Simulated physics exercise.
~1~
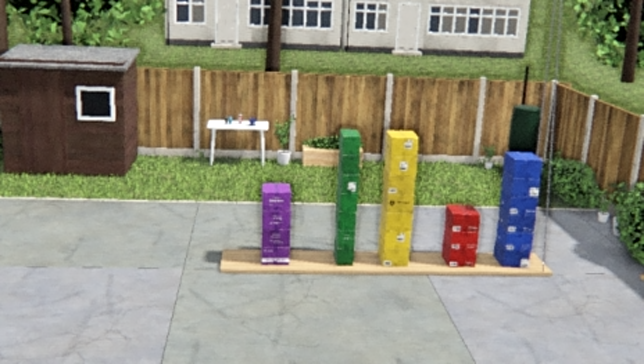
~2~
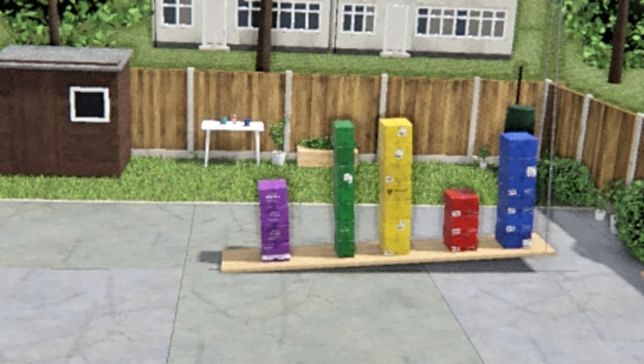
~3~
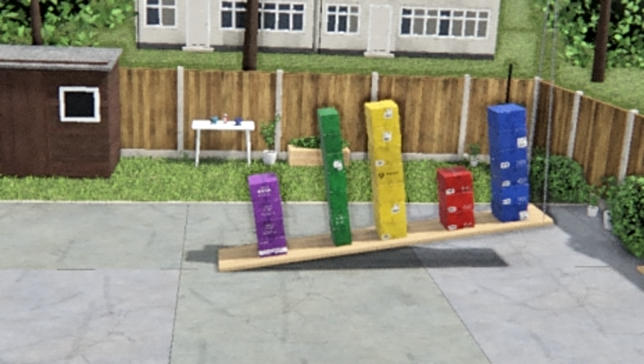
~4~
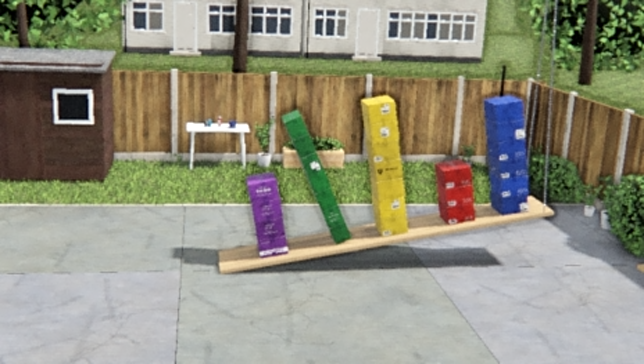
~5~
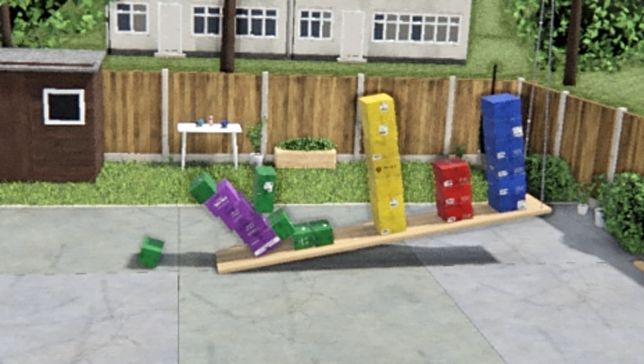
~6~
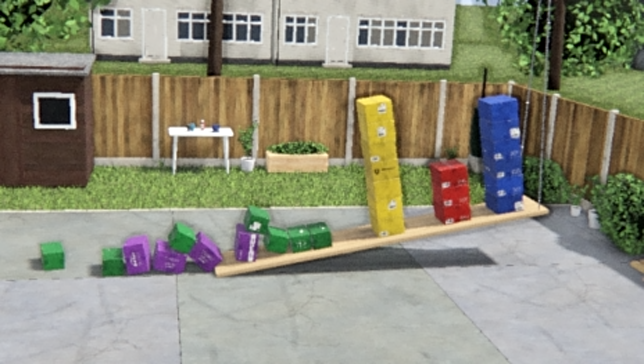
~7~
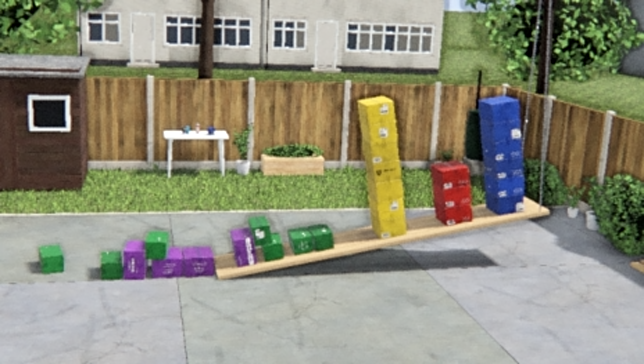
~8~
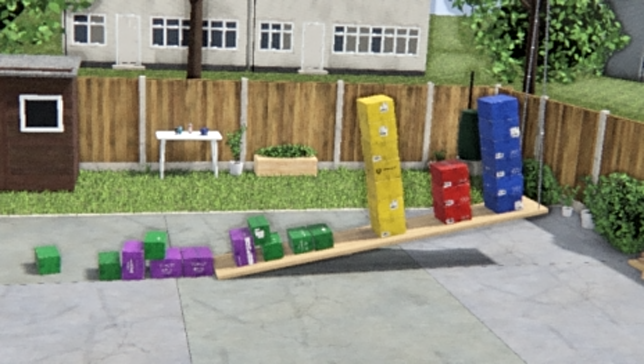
The green stack topples left into the purple as the deck tilts; three stacks stay standing.
